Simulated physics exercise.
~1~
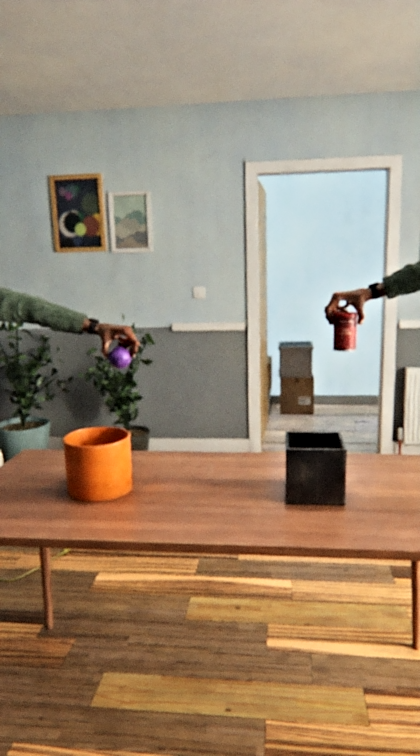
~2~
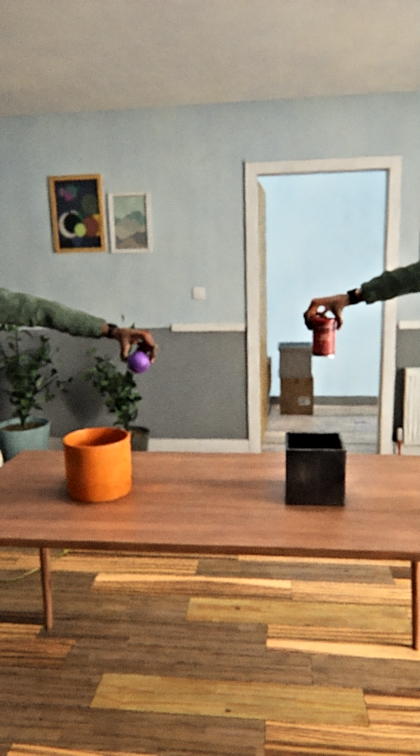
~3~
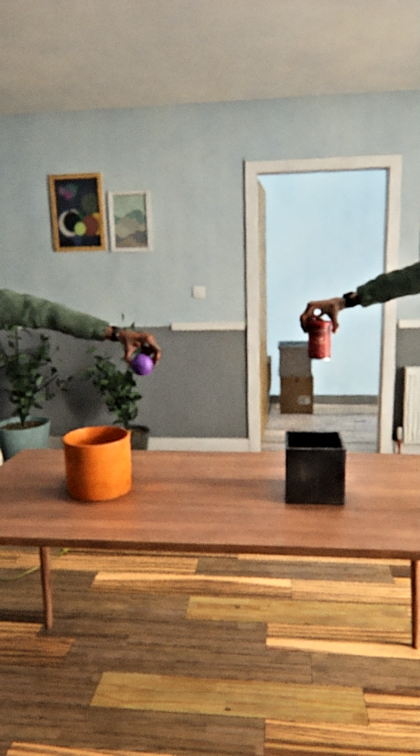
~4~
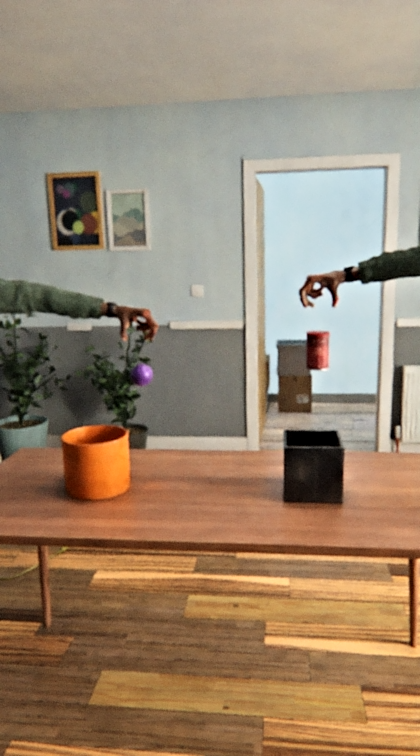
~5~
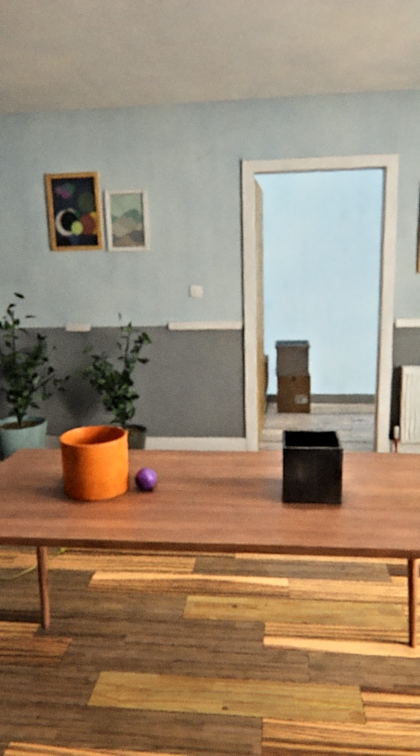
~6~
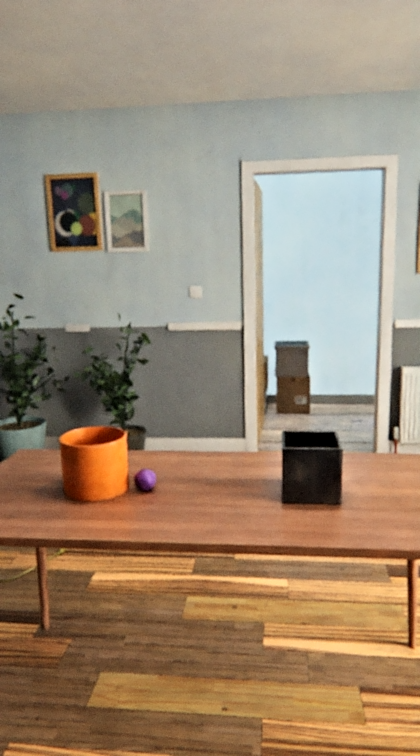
A red tin and a small purple onion are held by two hands reaching in from opposite sides above a wooden table, seen from the front in a slightly swaying view of a blue and grey room. An orange bucket stands at left and a black square basket at right, with plants and a doorway behind. The tin shifts a little left and the onion a little right. Both hands let go, and the things fall. The tin drops into the black basket, out of sight, while the onion ends up on the table, just right of the orange bucket.
